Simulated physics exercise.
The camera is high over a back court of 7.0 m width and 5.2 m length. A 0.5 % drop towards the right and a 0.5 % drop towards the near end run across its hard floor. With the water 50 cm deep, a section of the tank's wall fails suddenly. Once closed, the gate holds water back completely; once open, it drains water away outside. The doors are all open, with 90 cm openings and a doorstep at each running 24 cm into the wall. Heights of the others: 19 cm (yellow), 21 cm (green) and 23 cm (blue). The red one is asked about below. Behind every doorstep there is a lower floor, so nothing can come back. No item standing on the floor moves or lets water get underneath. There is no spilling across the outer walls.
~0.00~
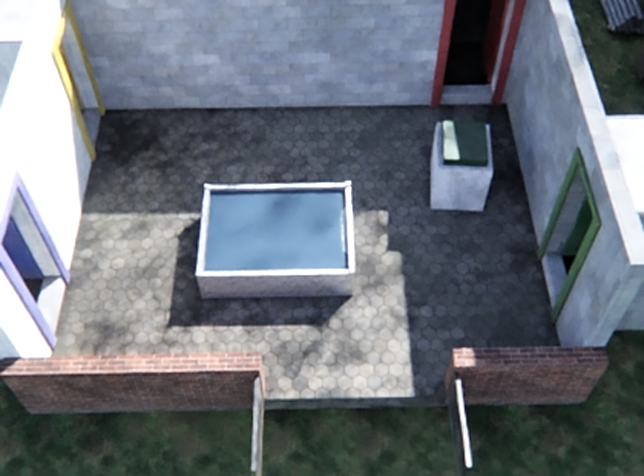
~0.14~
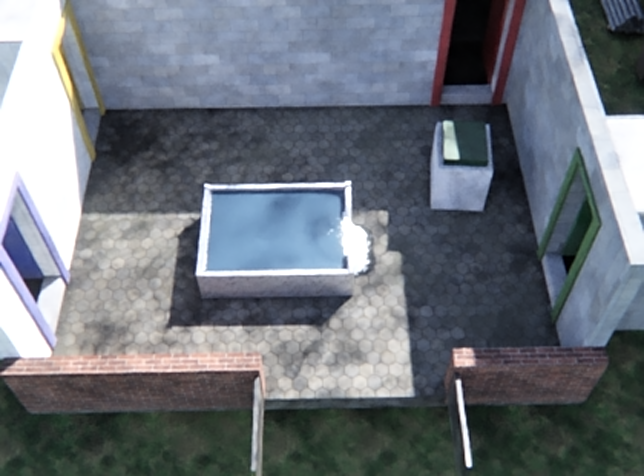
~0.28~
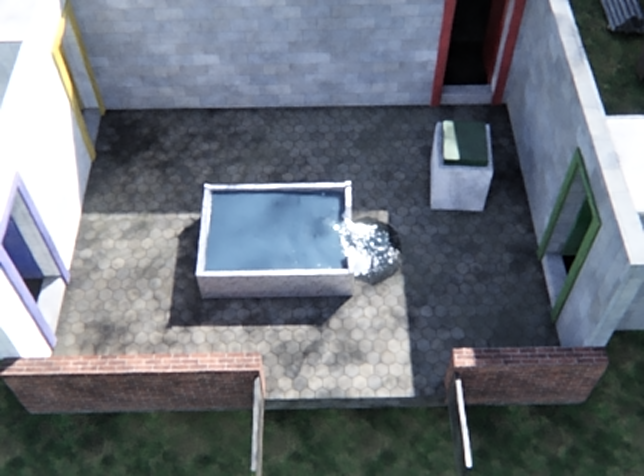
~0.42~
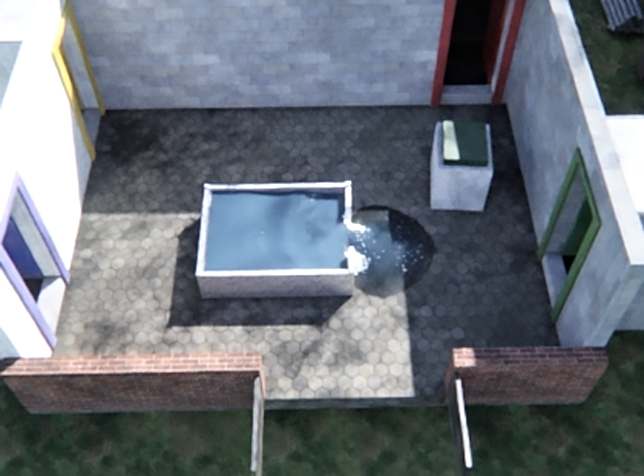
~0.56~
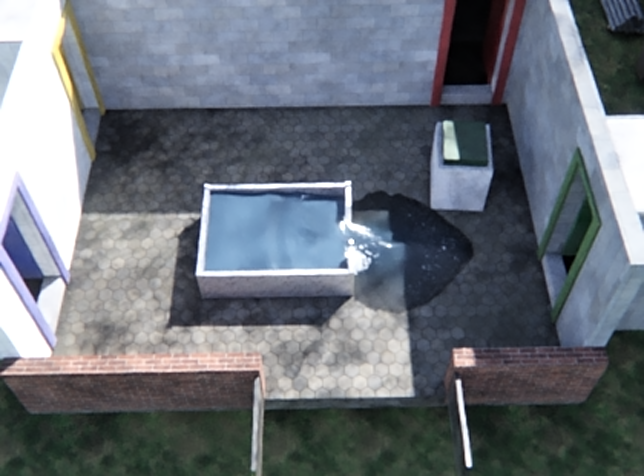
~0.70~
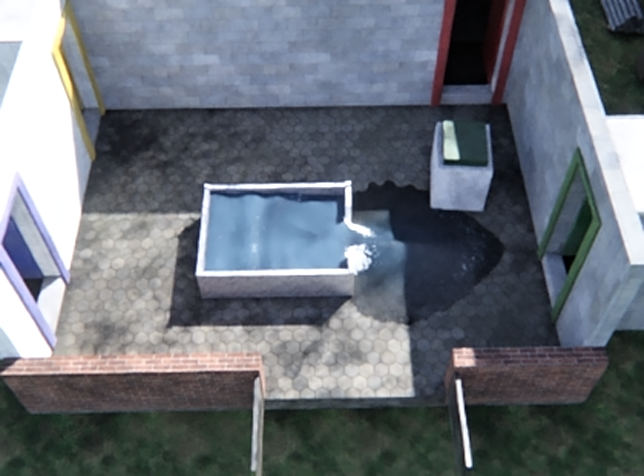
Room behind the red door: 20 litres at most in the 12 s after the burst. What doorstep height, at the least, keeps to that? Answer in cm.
I would say about 7.5 cm.
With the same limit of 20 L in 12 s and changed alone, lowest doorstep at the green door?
The green one would have to be about 13.5 cm high.
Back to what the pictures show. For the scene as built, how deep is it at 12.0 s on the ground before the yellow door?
About 2.0 centimetres.
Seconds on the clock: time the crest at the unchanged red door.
Peak time: Around 3.4 s.
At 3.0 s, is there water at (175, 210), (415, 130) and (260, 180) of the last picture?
So the three spots come out spared, swamped, spared, in that order.
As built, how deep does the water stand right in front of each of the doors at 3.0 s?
Door by door in centimetres - yellow 0, green 16, blue 0, red 7.
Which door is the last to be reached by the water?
Door: Yellow.
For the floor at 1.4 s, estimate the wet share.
I'd say near 20 percent.
After 1.4 s water covers 20 % of the floor, deepest (26 cm) near (361, 248); it has not reached the red door.
After 3.0 s water covers 30 % of the floor, deepest (22 cm) near (557, 377); 7 cm at the red door, 0 litres in over its 22 cm doorstep.
After 12.0 s water covers 95 % of the floor, deepest (8 cm) near (543, 377); 6 cm at the red door, 0 litres in over its 22 cm doorstep.
At the red door as built, the water arrived by 2.7 s and peaked near 12 cm at 3.4 s.
Run again over the same 12 s with other heights there, 31 litres in over 6.5 cm, 9 litres over 8.5 cm. The limit of 20 litres is kept from about 7.5 cm up.
